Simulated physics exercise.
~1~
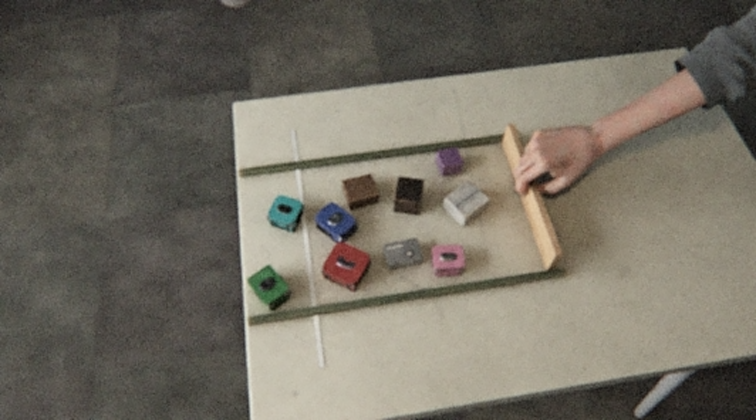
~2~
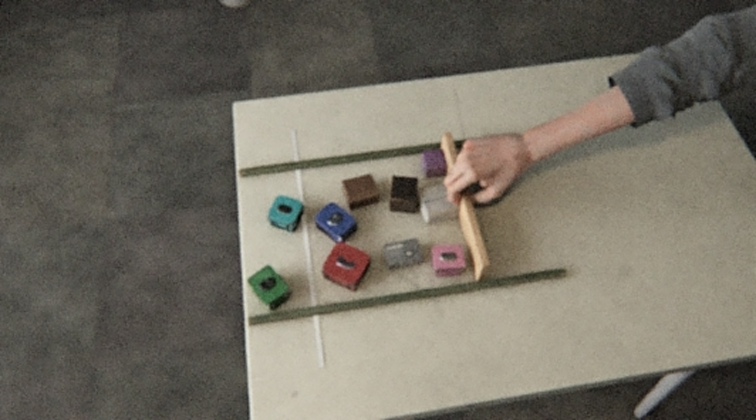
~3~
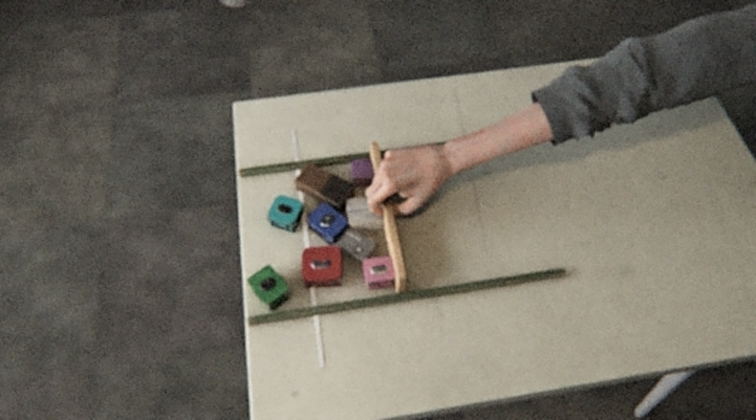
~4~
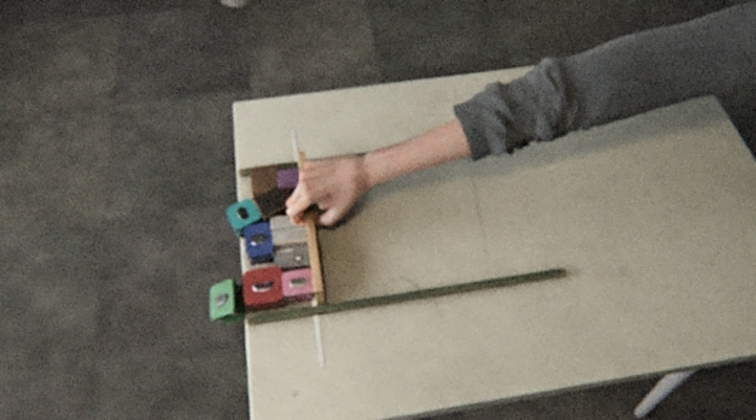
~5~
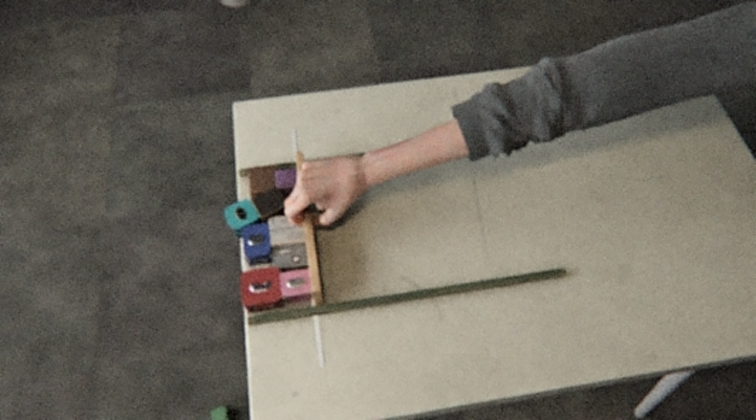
On a table with a wide channel, a hand pushed an upright board left, bunching up a jumble of small coloured blocks and cases, then stopped at the white tape as the green case dropped off the end and the rest stayed on.
